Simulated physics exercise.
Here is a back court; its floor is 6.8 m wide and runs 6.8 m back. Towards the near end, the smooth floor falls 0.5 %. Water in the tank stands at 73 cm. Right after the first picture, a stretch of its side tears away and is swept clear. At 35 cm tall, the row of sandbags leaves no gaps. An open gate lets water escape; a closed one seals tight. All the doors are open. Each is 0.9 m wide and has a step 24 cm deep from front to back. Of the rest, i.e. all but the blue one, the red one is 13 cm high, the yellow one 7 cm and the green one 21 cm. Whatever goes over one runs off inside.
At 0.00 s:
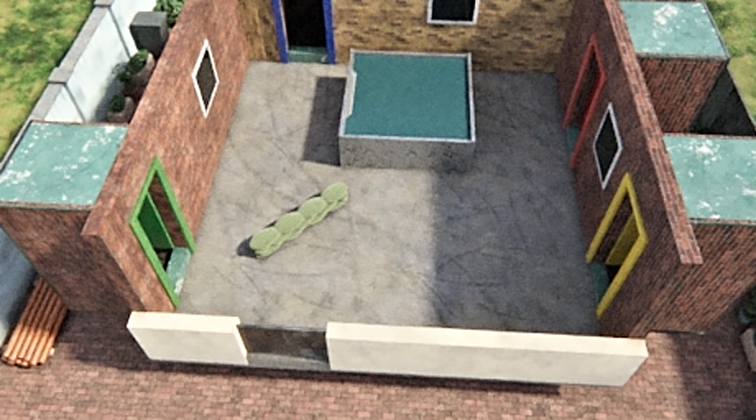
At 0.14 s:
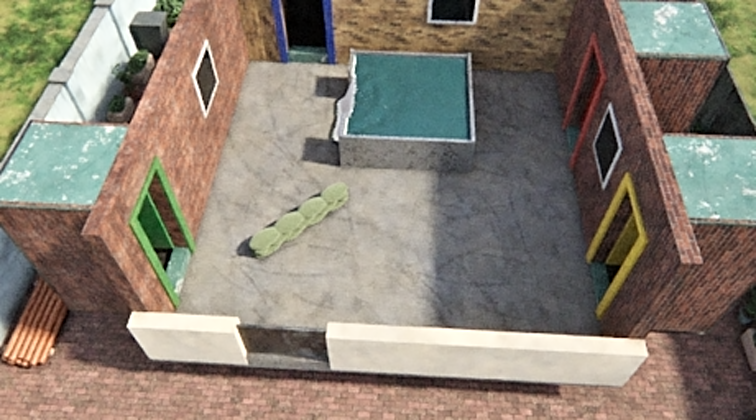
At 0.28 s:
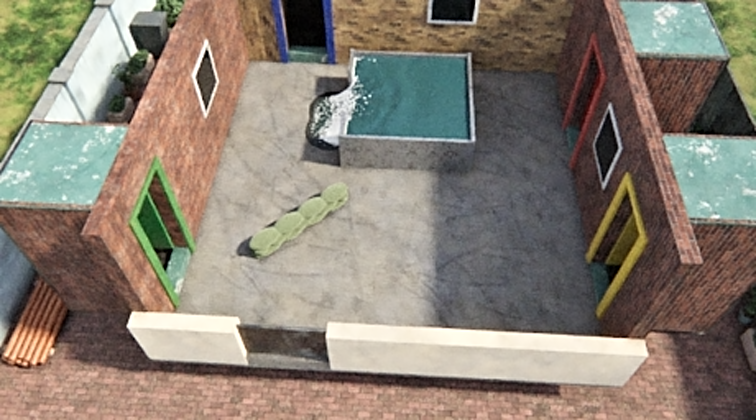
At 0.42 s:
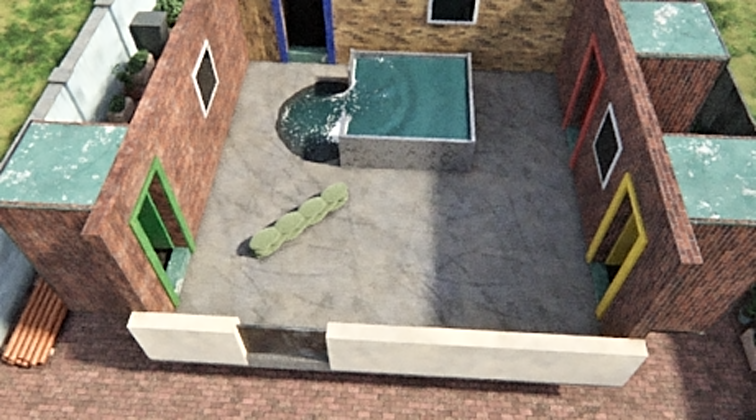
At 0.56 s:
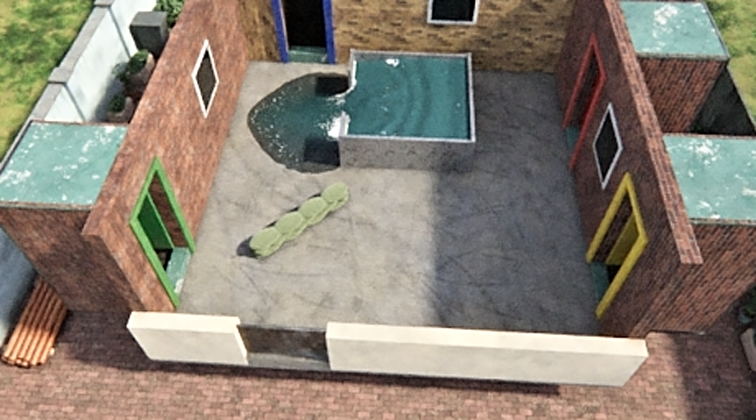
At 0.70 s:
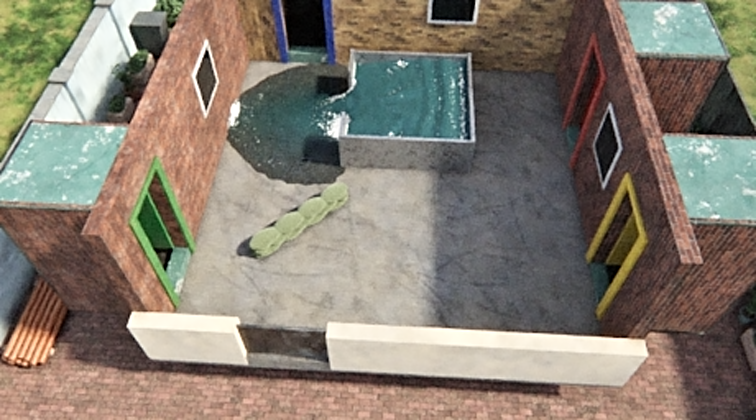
A raised tank of water in a walled courtyard broke open on its left side, and the water poured out and spread in a widening dark pool across the grey floor towards the row of sandbags.
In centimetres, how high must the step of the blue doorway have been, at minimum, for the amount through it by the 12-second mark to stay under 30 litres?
It must have been at least 16 cm high.
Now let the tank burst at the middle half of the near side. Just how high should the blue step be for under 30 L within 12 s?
Then it needs around 8.5 cm.
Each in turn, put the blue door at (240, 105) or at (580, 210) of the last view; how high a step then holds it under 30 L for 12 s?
Roughly 35 cm for the first and 7.5 cm for the second.
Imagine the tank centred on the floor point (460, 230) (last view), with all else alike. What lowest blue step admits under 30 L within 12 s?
It must be around 14.0 cm tall.
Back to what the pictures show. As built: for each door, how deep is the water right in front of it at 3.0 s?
Red door 0 cm, yellow door 0 cm, green door 8 cm, blue door 20 cm.
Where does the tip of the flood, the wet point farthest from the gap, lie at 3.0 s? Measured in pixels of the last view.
Front tip: Approx. (167, 338) px.
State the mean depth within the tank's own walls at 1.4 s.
I'd put it near 53 cm.
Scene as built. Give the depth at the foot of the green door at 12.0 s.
Some 13.0 cm.
After 1.4 s water covers 20 % of the floor, deepest (52 cm) near (249, 64); 7 cm at the blue door, 0 litres in over its 26 cm step.
After 3.0 s water covers 35 % of the floor, deepest (38 cm) near (249, 64); 20 cm at the blue door, 0 litres in over its 26 cm step.
After 12.0 s water covers 95 % of the floor, deepest (15 cm) near (600, 363); 9 cm at the blue door, 0 litres in over its 26 cm step.
At the blue door as built, the water arrived by 0.8 s and peaked near 22 cm at 2.4 s.
Run again over the same 12 s with other heights there, 59 litres in over 13 cm, 16 litres over 17.5 cm. The limit of 30 litres is kept from about 16 cm up.
